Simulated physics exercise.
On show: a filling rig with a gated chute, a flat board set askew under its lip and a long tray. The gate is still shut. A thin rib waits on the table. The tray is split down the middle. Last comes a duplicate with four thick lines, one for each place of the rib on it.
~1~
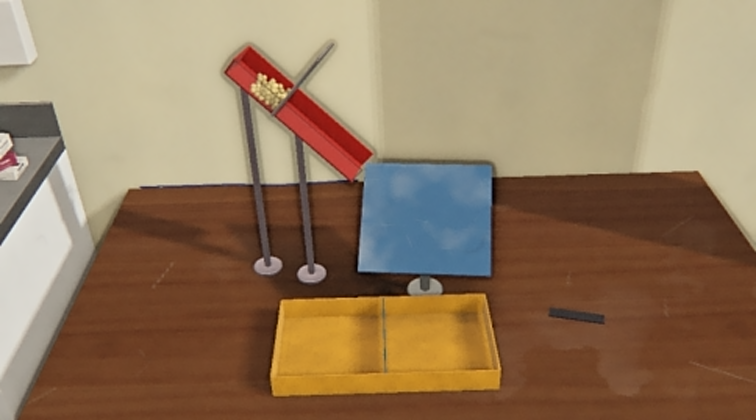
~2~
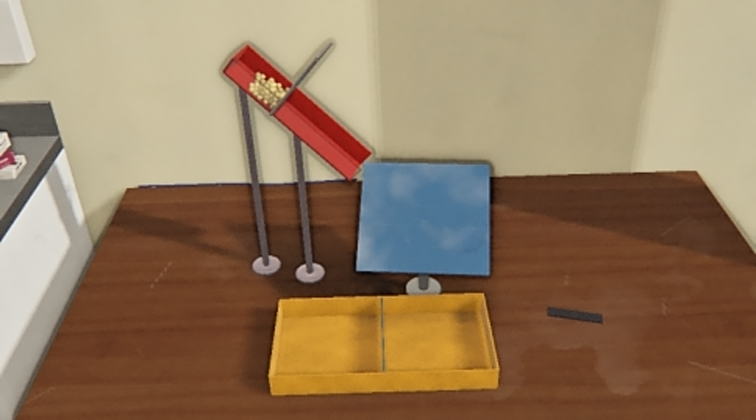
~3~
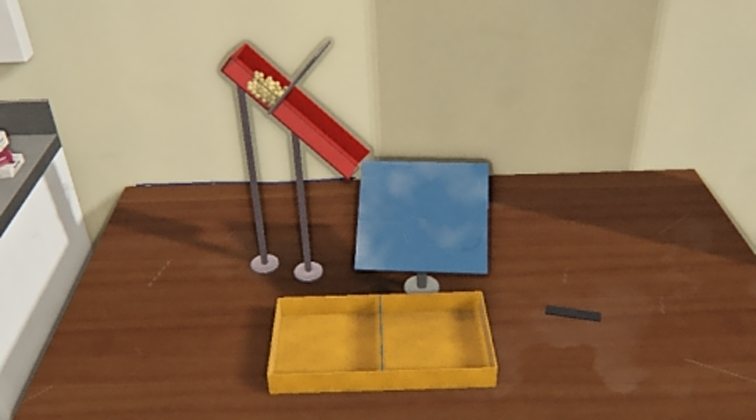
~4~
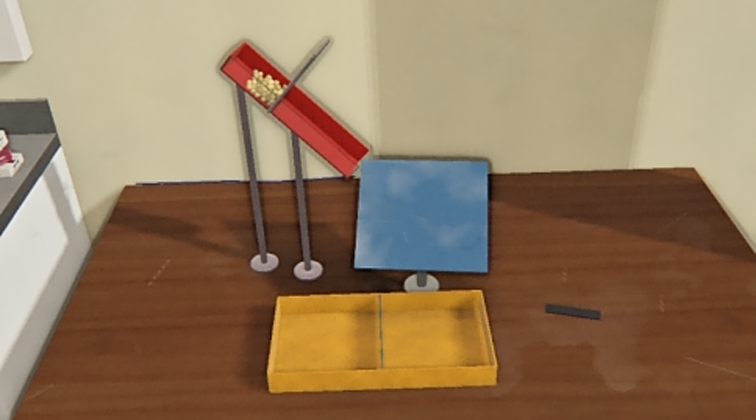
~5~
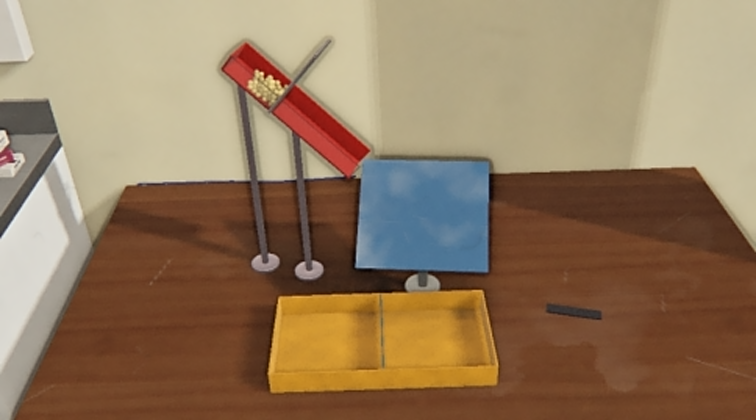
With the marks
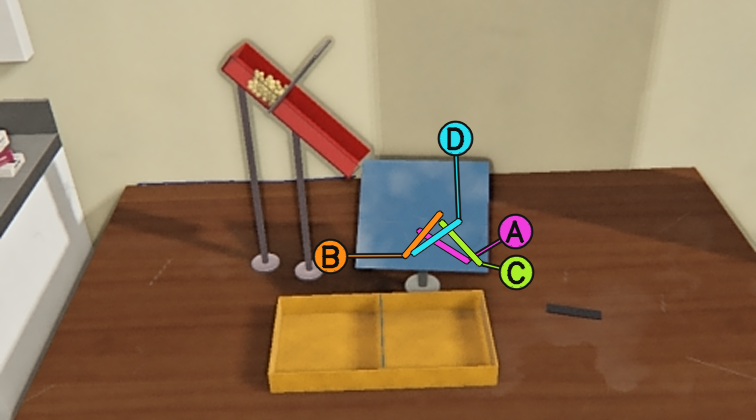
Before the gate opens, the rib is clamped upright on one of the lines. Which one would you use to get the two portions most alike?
B.
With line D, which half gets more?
More lands on the right.
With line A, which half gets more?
Right.
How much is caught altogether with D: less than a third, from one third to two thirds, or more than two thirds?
It is more than two thirds.
On the marked copy, line A from (419, 231) to (466, 260); line B from (439, 214) to (405, 255); line C from (441, 222) to (479, 263); line D from (458, 221) to (413, 253).
With A, of what is caught, none at all in the left half, the whole lot in the right.
With B, of what is caught, close to half in the left half, close to half in the right.
With C, of what is caught, none at all in the left half, the whole lot in the right.
With D, of what is caught, a small share in the left half, the bulk in the right.
